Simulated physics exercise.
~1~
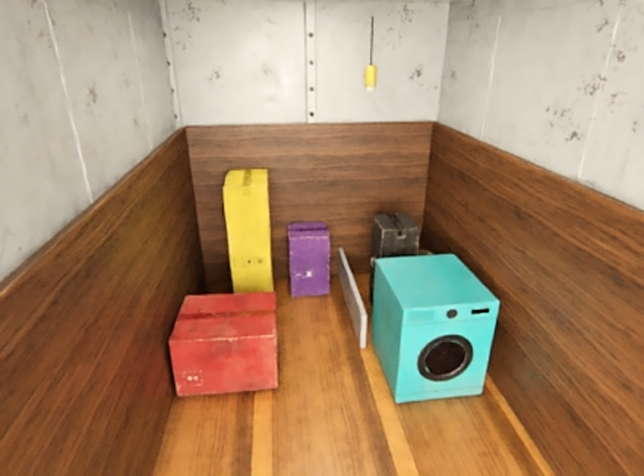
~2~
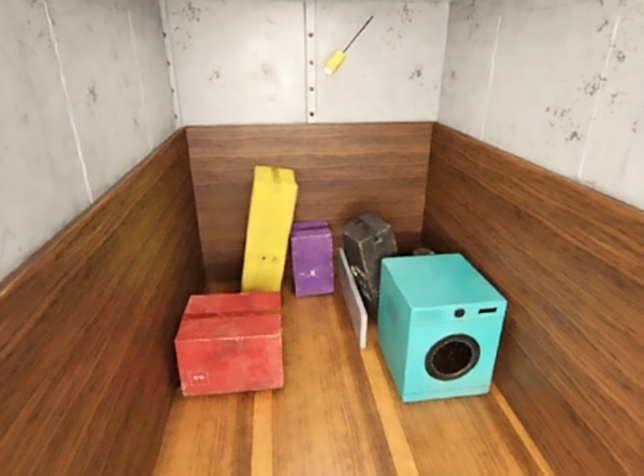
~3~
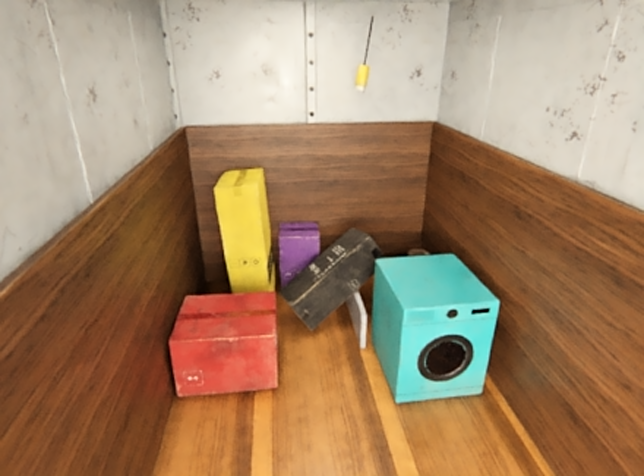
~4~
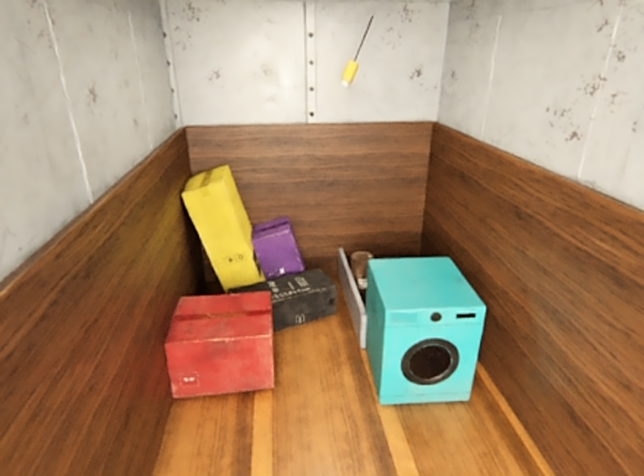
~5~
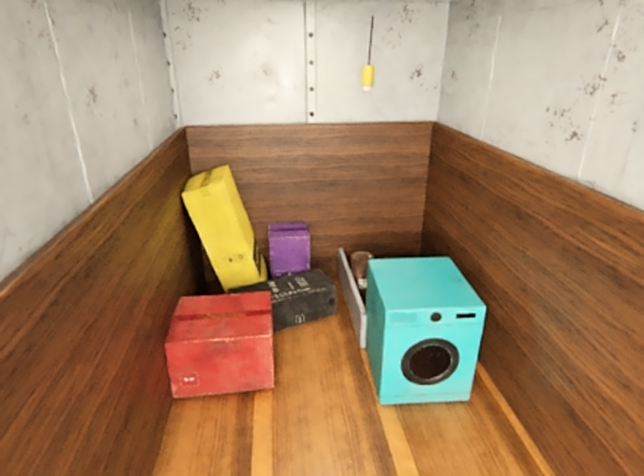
The black box at the back of the wood-panelled van leaned, then tumbled left over the low board and ended on its side, while the tall yellow box rocked and finished leaning left and the purple box tipped briefly before settling upright.
